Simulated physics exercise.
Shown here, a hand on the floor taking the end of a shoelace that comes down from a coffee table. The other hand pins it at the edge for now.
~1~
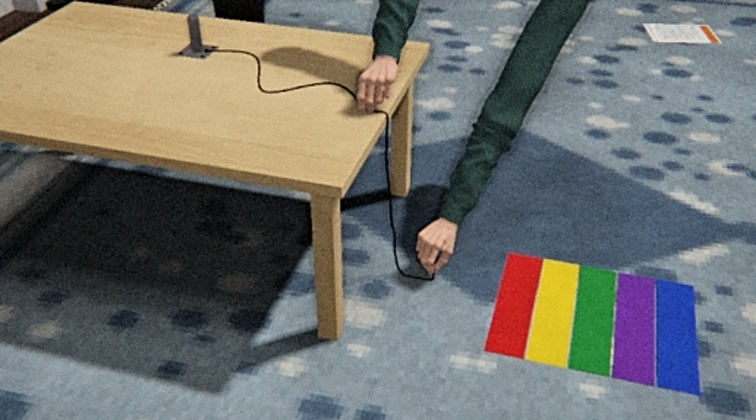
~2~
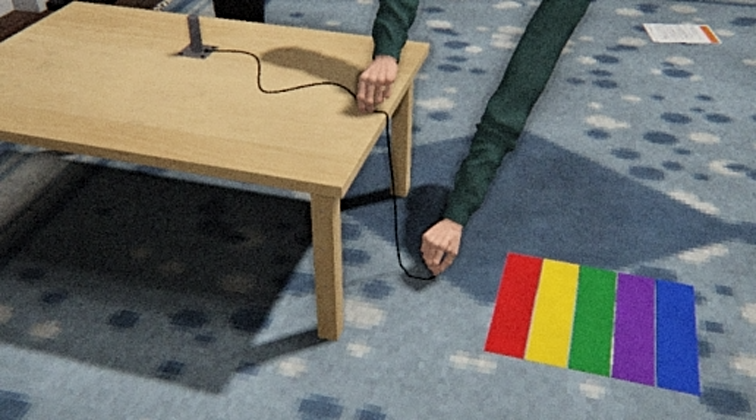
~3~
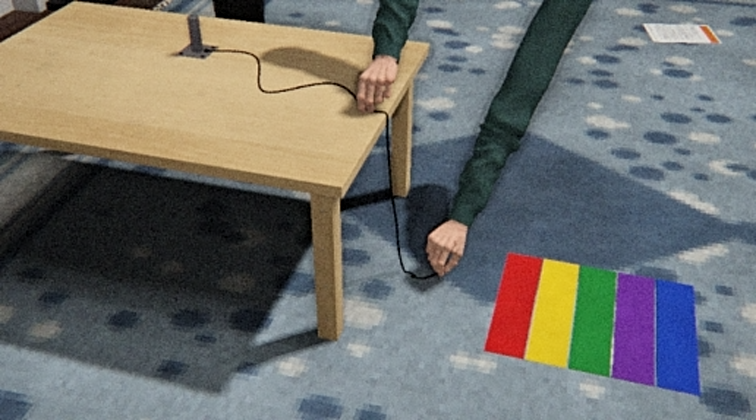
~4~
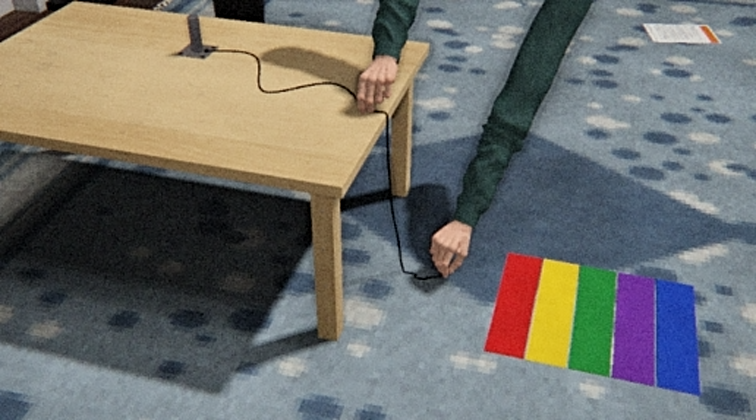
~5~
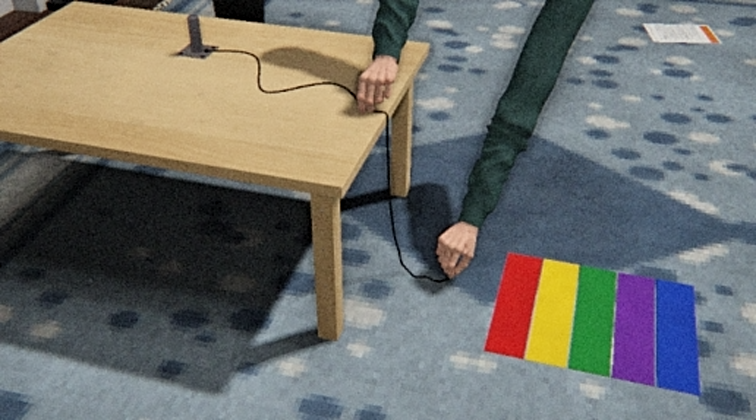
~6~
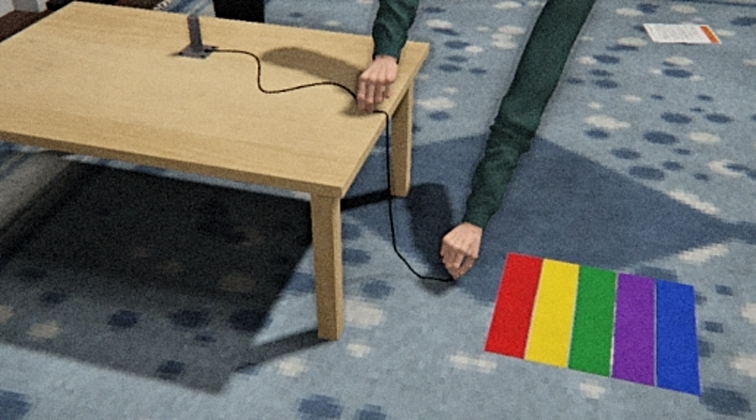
A hand on the floor slowly draws the end of a dark shoelace slightly right.
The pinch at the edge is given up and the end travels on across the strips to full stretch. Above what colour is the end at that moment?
The end stops over the purple strip.
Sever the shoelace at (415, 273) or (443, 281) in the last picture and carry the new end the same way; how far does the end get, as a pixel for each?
The places are (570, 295) and (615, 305).
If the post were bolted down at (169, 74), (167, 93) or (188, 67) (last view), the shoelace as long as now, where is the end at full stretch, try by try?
About (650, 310), (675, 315) and (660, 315).
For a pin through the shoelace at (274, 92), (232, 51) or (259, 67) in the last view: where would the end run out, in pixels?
Try by try, around (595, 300), (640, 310) and (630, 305).
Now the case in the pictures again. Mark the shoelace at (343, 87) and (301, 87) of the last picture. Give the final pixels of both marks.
They go to (393, 101) and to (353, 89).
Soon after, end near (581, 297); over green.
Then, end near (622, 305); over purple.
At full stretch, end near (646, 310); over purple. It gets as far as the purple strip.
